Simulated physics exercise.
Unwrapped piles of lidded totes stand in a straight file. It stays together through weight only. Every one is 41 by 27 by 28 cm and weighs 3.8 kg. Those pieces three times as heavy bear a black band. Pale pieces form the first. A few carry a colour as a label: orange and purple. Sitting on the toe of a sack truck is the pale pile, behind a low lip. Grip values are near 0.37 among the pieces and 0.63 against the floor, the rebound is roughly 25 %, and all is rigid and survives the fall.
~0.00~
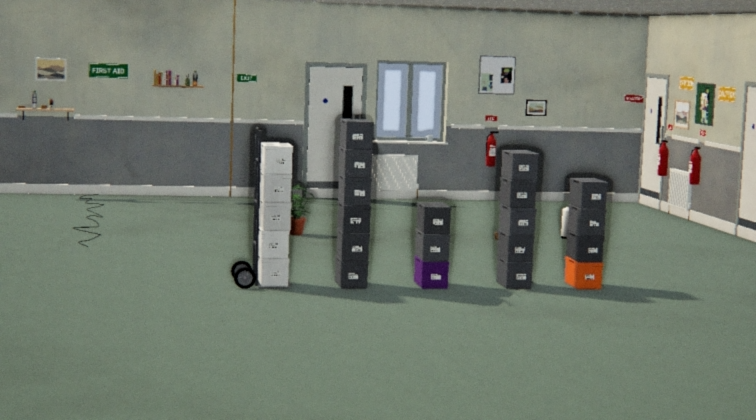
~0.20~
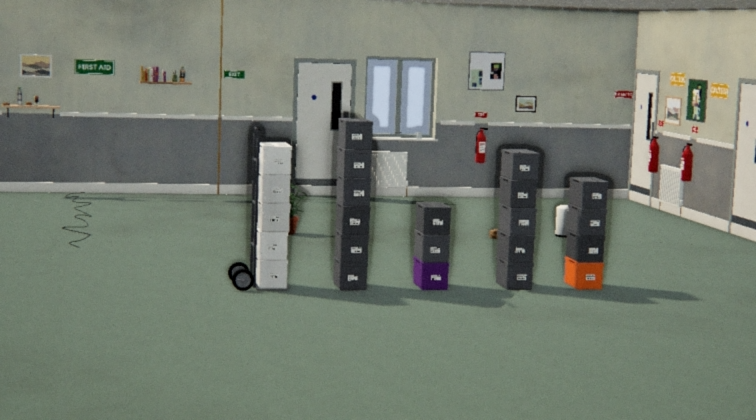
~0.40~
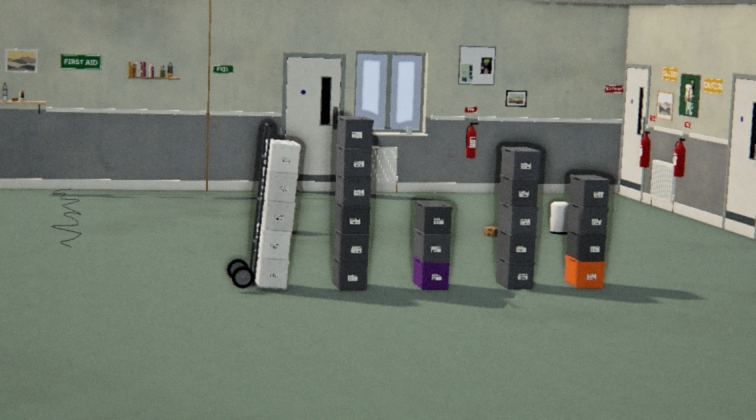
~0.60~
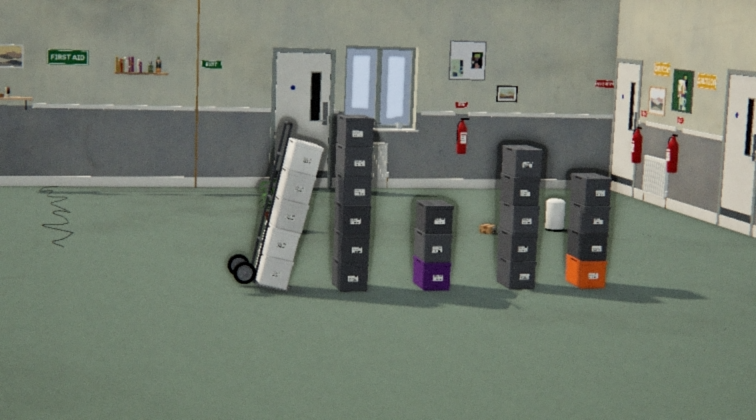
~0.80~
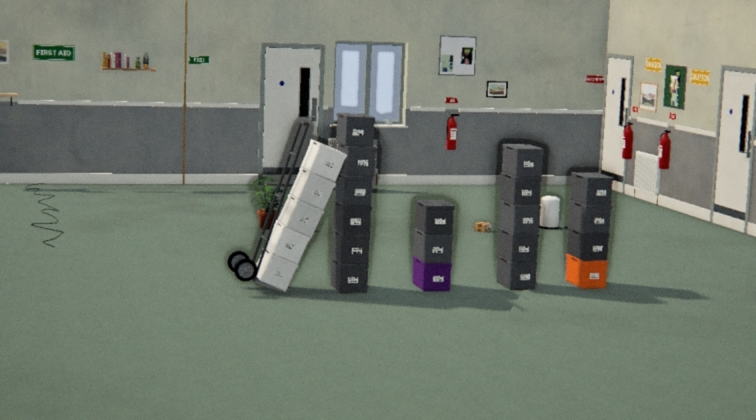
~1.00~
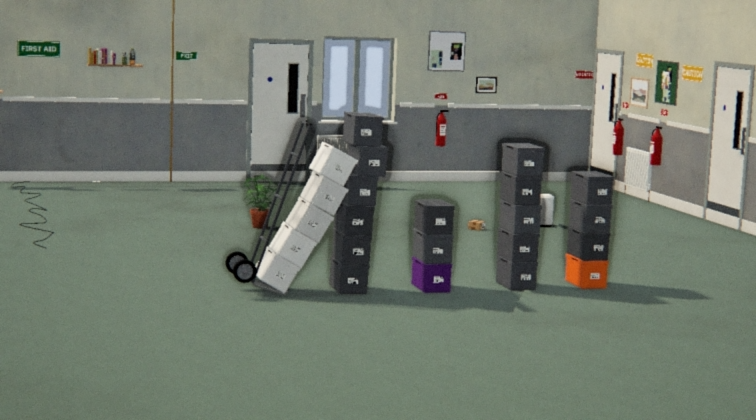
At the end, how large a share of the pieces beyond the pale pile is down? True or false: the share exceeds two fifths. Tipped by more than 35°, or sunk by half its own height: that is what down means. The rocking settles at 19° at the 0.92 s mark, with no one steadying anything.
True.
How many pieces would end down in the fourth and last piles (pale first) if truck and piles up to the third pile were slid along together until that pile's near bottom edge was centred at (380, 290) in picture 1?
Then fourth pile 0 and last pile 0.
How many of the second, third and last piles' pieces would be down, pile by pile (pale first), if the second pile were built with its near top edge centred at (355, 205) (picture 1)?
Counts down - second: 3; third: 2; last: 0.
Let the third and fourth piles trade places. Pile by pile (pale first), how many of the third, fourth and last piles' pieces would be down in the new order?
In that case third 4, fourth 2, last 3.
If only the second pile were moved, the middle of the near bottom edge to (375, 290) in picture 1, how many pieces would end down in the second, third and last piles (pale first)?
Second 5; third 3; last 4.
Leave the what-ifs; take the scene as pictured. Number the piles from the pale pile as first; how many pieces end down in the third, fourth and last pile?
Pieces per pile: Third: 3; fourth: 5; last: 4.
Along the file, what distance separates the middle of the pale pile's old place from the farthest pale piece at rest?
About 140 cm.
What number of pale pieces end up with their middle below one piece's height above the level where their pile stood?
The tally of pale pieces is 2.
By 1.56 s, 5 of the pale pile down; none of the 18 other totes down, 6 disturbed.
By 2.08 s, 5 of the pale pile down; 9 of the 18 other totes down; purple tote tilted 44°.
By 2.94 s, 5 of the pale pile down; 18 of the 18 other totes down; purple tote tilted 52°; orange tote tilted 48°.
When it is over (4.3 s), 5 of the pale pile down; 18 of the 18 other totes down; purple tote tilted 52°; orange tote tilted 50°. That is 100 per cent. In pixels of the last frame, middles, purple tote near (447, 268), orange tote near (602, 265).
